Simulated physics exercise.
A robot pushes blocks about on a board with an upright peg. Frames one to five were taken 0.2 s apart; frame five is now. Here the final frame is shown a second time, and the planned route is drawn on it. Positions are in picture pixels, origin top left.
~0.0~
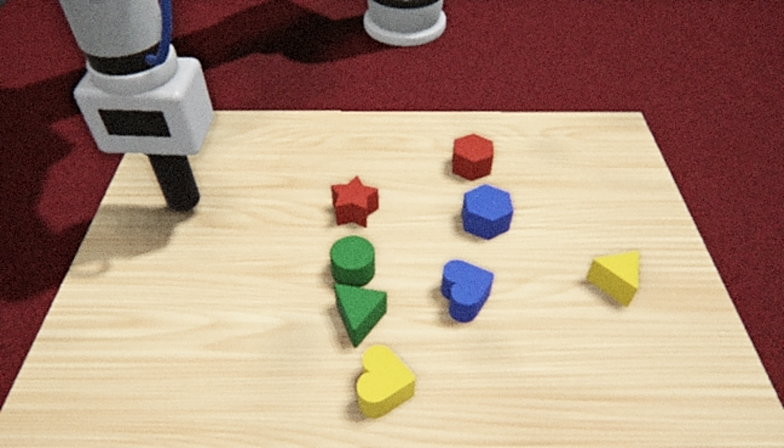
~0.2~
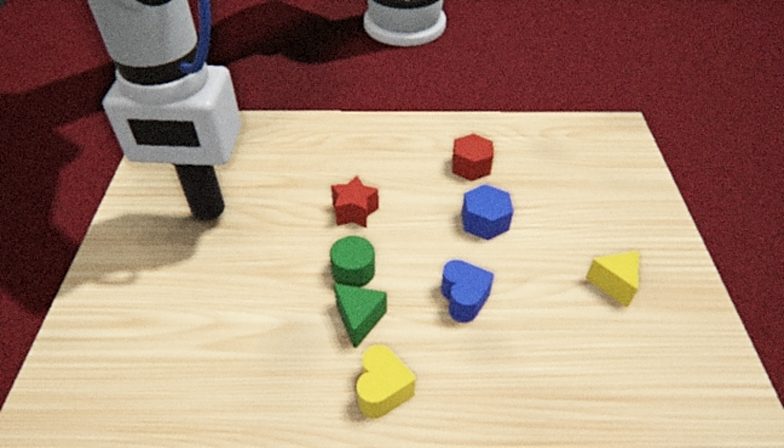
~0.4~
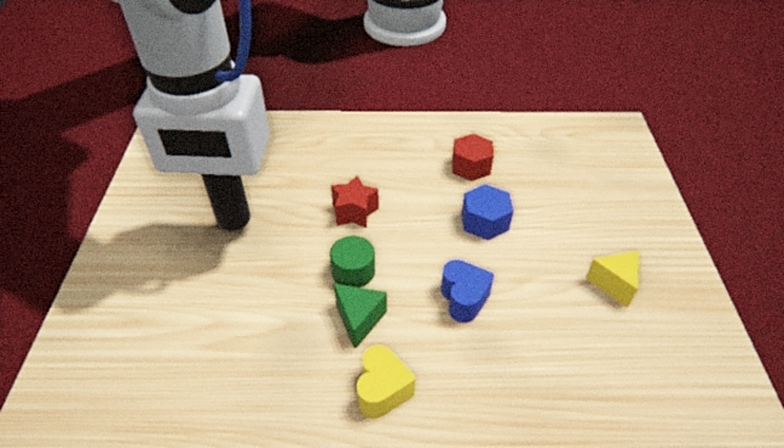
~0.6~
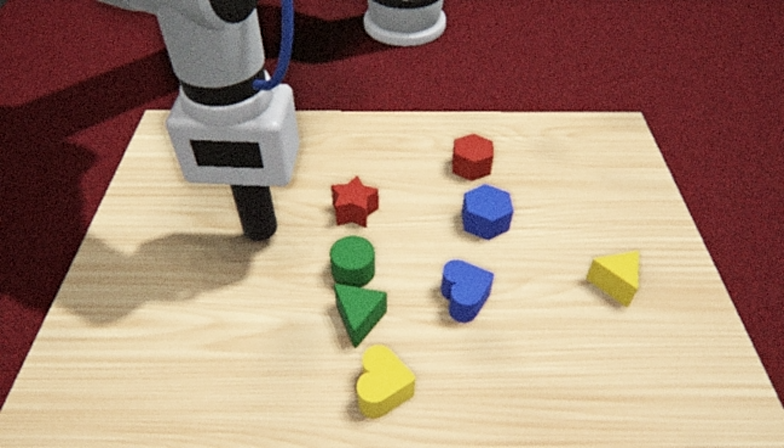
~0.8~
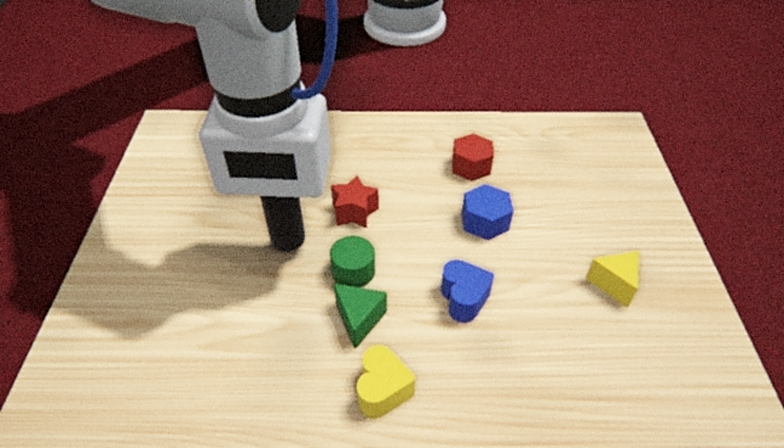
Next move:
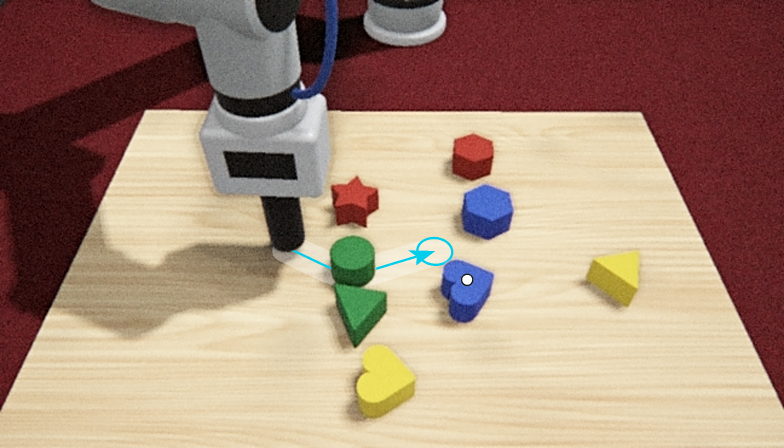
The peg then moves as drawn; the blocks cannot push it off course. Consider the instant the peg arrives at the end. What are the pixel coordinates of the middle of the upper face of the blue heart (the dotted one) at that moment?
In the picture, it is at (488, 293).
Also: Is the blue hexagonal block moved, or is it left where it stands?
It ends up on the same spot.
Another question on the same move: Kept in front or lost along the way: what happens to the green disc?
The block gets away.
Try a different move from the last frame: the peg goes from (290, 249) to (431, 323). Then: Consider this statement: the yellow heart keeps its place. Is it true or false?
Answer: True.
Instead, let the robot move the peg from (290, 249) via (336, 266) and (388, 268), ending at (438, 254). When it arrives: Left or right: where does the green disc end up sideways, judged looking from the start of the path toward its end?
That block drifts right.
The line goes from (290, 249) over (334, 269) and (386, 266) to (435, 251); the dot is on the blue heart.
What follows on the original path. One third of the way, peg at (334, 261); green disc at (373, 257).
Two thirds of the way, peg at (386, 257); green disc at (422, 263).
At the end, peg at (436, 242); green disc at (449, 262); green triangle unmoved; blue heart at (488, 293); blue hexagonal block unmoved.
